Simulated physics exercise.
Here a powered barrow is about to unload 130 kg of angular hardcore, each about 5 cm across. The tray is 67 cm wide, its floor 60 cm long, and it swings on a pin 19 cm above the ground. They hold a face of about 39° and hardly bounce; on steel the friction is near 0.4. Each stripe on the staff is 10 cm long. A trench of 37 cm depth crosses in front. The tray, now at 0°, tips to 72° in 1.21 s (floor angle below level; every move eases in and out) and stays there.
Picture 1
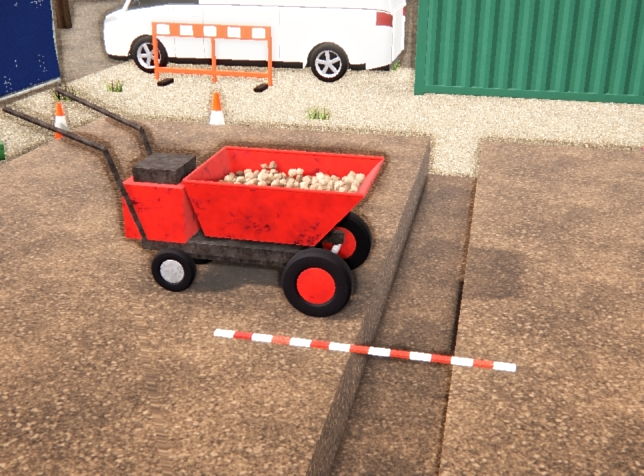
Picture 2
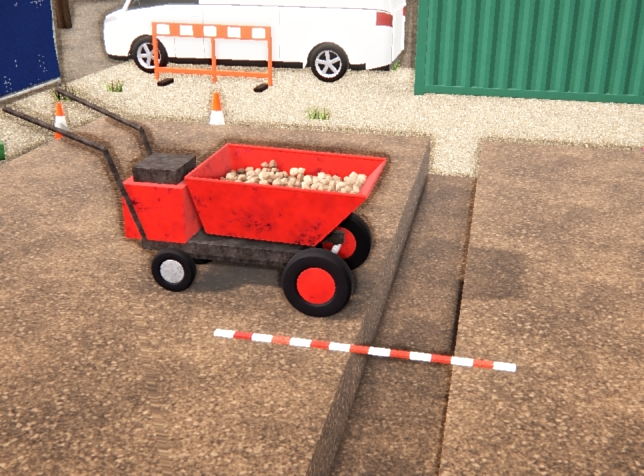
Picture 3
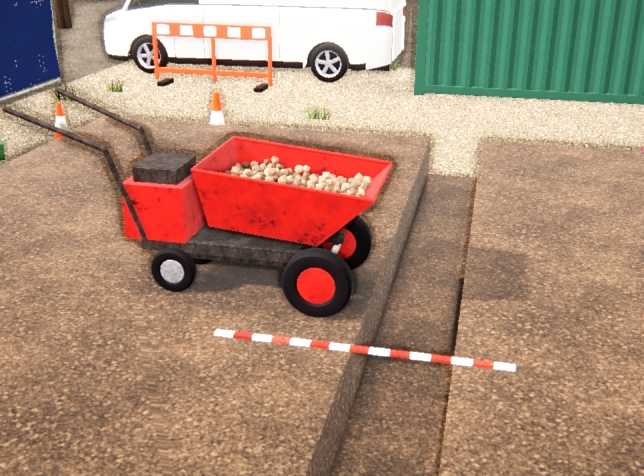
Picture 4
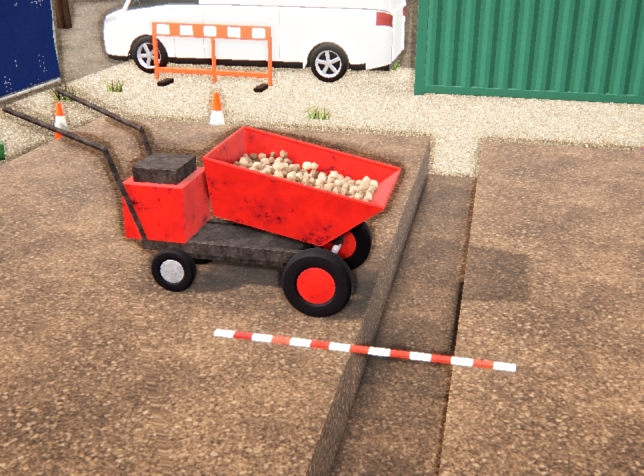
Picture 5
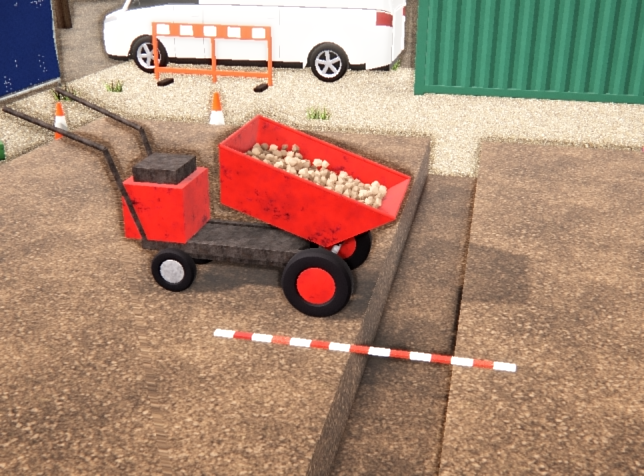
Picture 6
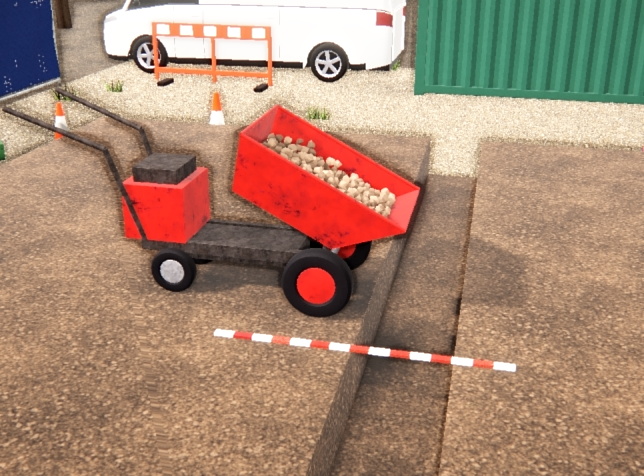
A red powered barrow stood still beside a trench while its tray of pale stones tilted toward the right, slowly at first and then more steeply, its back end rising and its front lip lowering.
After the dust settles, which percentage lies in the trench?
About 77 per cent.
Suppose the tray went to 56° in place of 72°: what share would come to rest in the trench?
Then about 10 per cent.
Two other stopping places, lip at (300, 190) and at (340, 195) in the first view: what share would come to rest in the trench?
First some 100, then 100 per cent.
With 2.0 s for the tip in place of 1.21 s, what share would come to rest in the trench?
It would be near 80 per cent.
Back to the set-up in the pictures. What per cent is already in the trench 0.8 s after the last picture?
About 15 per cent by then.
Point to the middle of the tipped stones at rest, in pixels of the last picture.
Their middle is at about (442, 344).
Then, 0.4 s after the last picture the floor is at 61°, 100 % in the tray; the foremost stones are at (416, 262).
Then, 0.8 s after the last picture the floor is at 72°, 79 % in the tray, 16 % in the trench, 5 % past the trench; the foremost stones are at (487, 304).
Then, 1.1 s after the last picture the floor is at 72°, 38 % in the tray, 39 % in the trench, 23 % past the trench; the foremost stones are at (548, 307).
Then, 3.1 s after the last picture the floor is at 72°, 0 % in the tray, 77 % in the trench, 23 % past the trench; the foremost stones are at (565, 310).
